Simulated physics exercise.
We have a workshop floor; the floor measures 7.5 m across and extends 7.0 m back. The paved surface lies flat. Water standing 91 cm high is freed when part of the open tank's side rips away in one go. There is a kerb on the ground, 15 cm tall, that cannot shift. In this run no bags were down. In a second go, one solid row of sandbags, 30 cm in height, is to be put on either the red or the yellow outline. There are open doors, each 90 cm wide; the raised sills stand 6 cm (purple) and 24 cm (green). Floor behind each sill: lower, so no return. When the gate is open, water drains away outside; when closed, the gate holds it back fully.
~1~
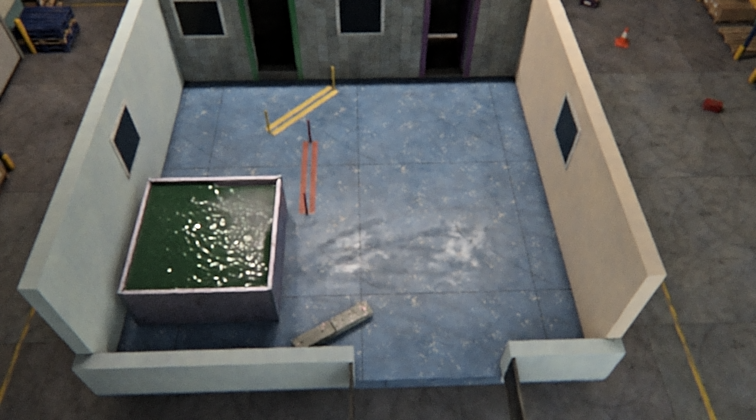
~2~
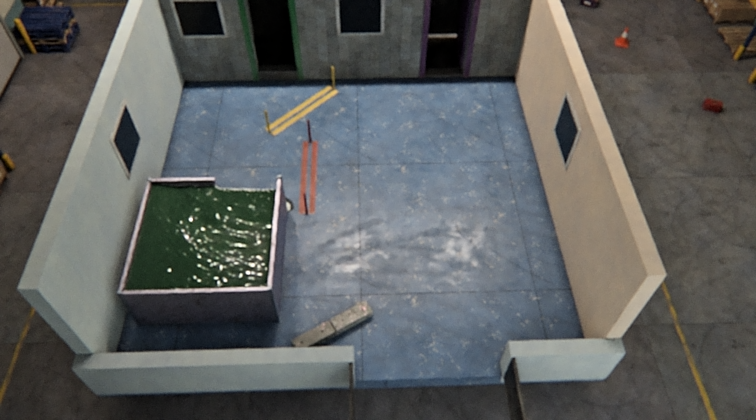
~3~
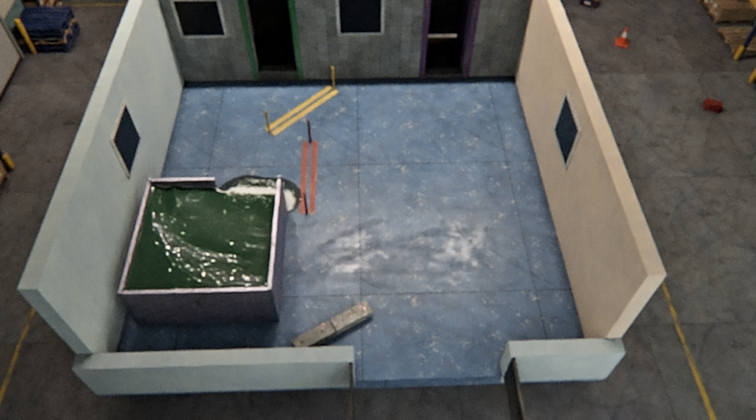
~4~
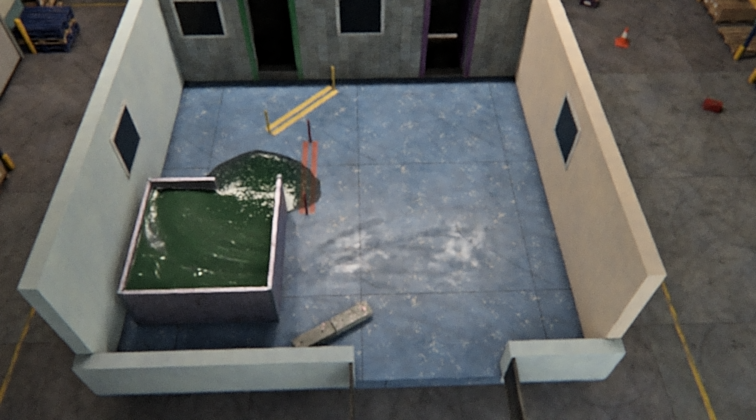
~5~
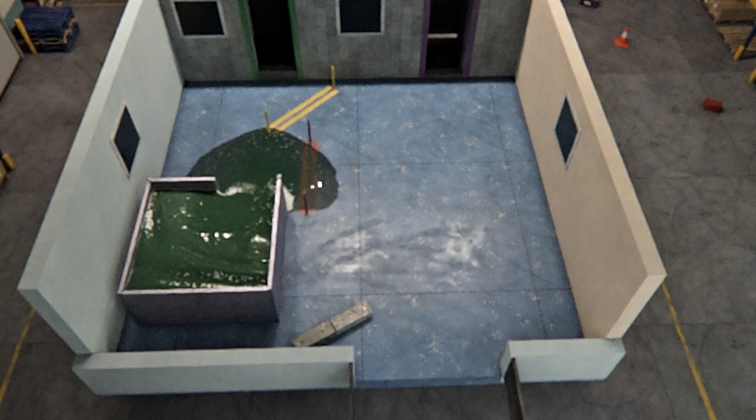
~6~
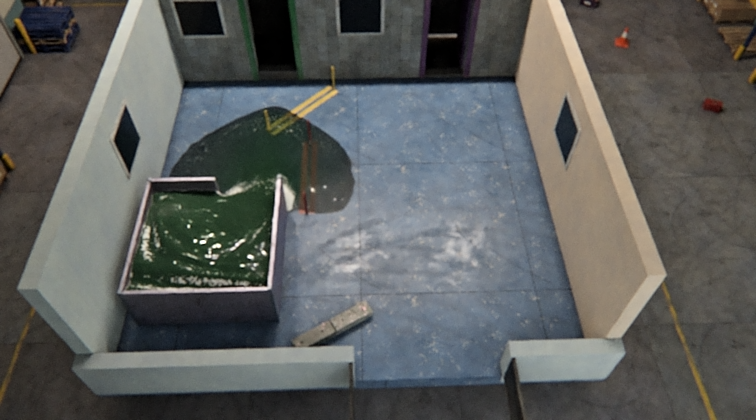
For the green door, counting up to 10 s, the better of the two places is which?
I would choose yellow.
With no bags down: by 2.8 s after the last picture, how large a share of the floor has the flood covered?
Roughly 45 per cent.
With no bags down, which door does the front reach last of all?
Final door reached: Purple.
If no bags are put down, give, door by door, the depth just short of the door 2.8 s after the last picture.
So purple stands at 11 cm, while green stands at 26 cm.
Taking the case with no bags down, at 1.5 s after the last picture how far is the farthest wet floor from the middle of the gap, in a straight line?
6.0 m.
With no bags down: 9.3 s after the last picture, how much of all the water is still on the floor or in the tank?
90 %.
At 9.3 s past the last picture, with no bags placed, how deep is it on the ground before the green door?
It comes to some 9.0 cm deep at that spot.
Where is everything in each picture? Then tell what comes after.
Still water, 91 cm deep, in the open tank at (207, 233), in the first frame.
Water pours out on the open tank's far side and has run 0.7 m, to (290, 206); typically 12 cm deep outside, 91 cm at the open tank's back, in the second frame.
The front is at a hidden place, 0.9 m from the gap on the open tank's far side; 1.1 m2 of floor is under water; 91 cm left at the back of the open tank, in the third frame.
The front is at (252, 154), 1.5 m from the gap on the open tank's far side; 2.6 m2 of floor is under water; 91 cm left at the back of the open tank, in the fourth frame.
The front is at (275, 131), 2.2 m from the gap on the open tank's far side; 4.7 m2 of floor is under water; 84 cm left at the back of the open tank, in the fifth frame.
Water pours out on the open tank's far side and has run 2.9 m, to (277, 110); typically 5 cm deep outside, 77 cm at the open tank's back, in the sixth frame.
Then, 0.7 s after the last picture water covers 35 % of the floor and is deepest (50 cm) near (268, 207) in the run without bags; in at the green door, 6 L with no bags, 8 L with the row on red, 0 L on yellow.
Then, 1.5 s after the last picture water covers 45 % of the floor and is deepest (42 cm) near (192, 84) in the run without bags; in at the green door, 39 L with no bags, 139 L with the row on red, 0 L on yellow.
Then, 2.8 s after the last picture water covers 45 % of the floor and is deepest (32 cm) near (511, 89) in the run without bags; in at the green door, 79 L with no bags, 266 L with the row on red, 2 L on yellow.
Then, 5.3 s after the last picture water covers 70 % of the floor and is deepest (24 cm) near (514, 100) in the run without bags; in at the green door, 83 L with no bags, 345 L with the row on red, 2 L on yellow.
Then, 9.3 s after the last picture water covers 95 % of the floor and is deepest (16 cm) near (570, 359) in the run without bags; in at the green door, 83 L with no bags, 348 L with the row on red, 2 L on yellow.
